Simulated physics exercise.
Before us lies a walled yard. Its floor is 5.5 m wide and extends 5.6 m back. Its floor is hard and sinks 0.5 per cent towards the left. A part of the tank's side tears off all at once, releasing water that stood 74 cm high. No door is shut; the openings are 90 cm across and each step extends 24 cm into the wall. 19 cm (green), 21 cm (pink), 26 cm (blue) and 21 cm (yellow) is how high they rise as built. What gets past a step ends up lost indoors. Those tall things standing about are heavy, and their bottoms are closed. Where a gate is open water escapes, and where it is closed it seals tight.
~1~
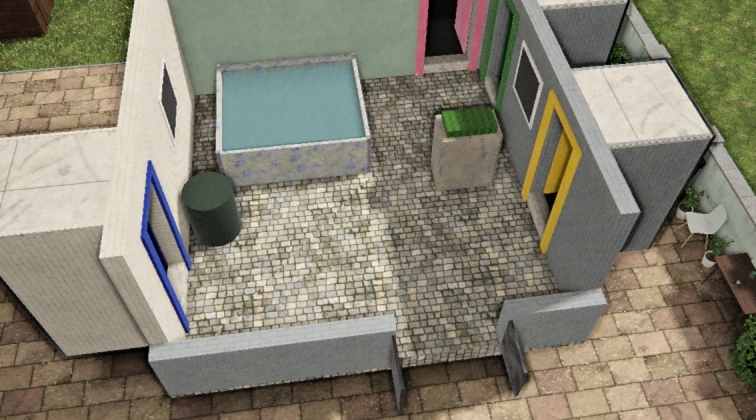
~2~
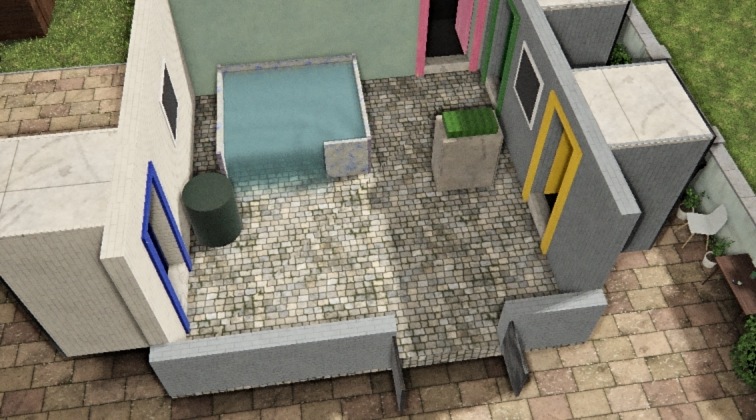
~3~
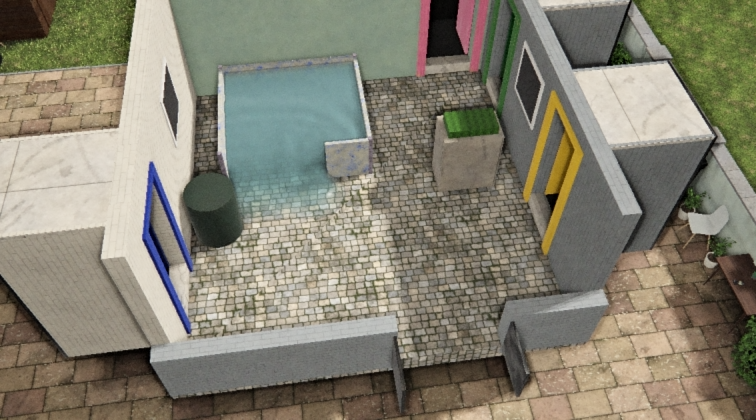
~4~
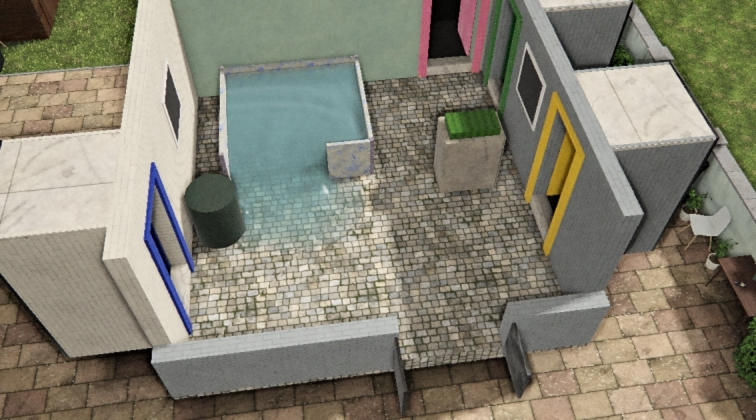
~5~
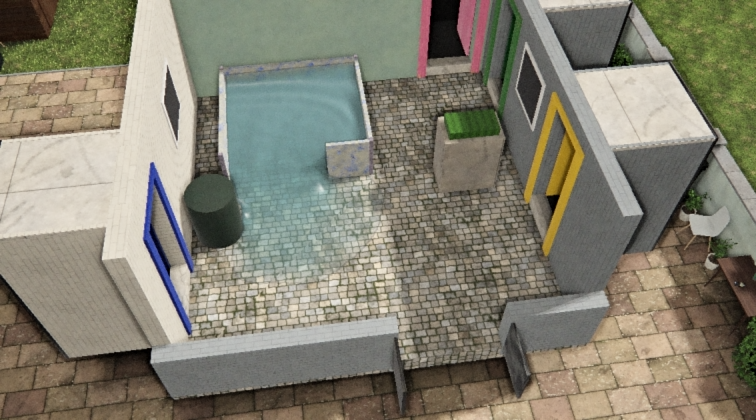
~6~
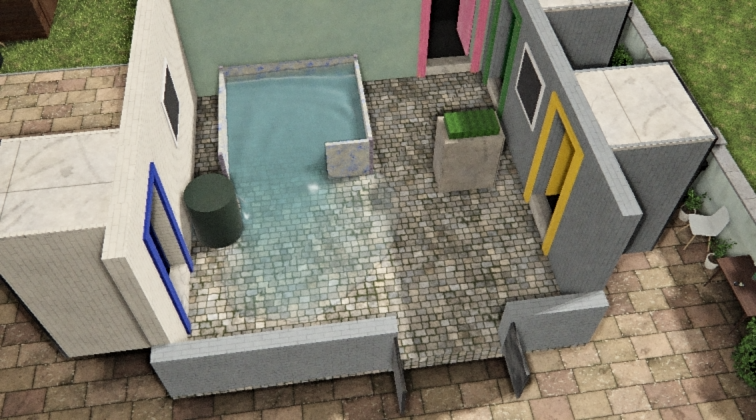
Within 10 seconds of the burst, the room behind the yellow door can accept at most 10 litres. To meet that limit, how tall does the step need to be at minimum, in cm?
At least 15 cm or so.
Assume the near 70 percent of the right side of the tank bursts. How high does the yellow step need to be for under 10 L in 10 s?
Then the minimum is about 6.0 cm.
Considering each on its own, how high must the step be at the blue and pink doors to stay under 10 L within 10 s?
About 23 cm at blue and about 14.0 cm at pink.
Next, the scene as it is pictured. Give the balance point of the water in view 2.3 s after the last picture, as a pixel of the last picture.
I'd say around (296, 215).
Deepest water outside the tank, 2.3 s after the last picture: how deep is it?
I'd estimate roughly 34 cm.
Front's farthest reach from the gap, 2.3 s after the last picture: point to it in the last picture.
Front tip: Approx. (566, 322) px.
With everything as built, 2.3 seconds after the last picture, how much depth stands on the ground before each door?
Depth (cm): Green 0 / pink 0 / blue 22 / yellow 0.
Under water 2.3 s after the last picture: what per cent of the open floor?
Close to 55 per cent is wet.
Then, 0.7 s after the last picture water covers 45 % of the floor, deepest (56 cm) near (238, 212); it has not reached the yellow door.
Then, 2.3 s after the last picture water covers 55 % of the floor, deepest (34 cm) near (187, 371); it has not reached the yellow door.
Then, 9.3 s after the last picture water covers 100 % of the floor, deepest (13 cm) near (447, 206); 10 cm at the yellow door, 0 litres in over its 21 cm step.
At the yellow door as built, the water peaked near 19 cm, 5.3 s after the last picture.
With a step of 12 cm, 37 litres would have come in within the 10 s; with 19 cm, 0 litres. So under 10 litres takes about 15 cm.
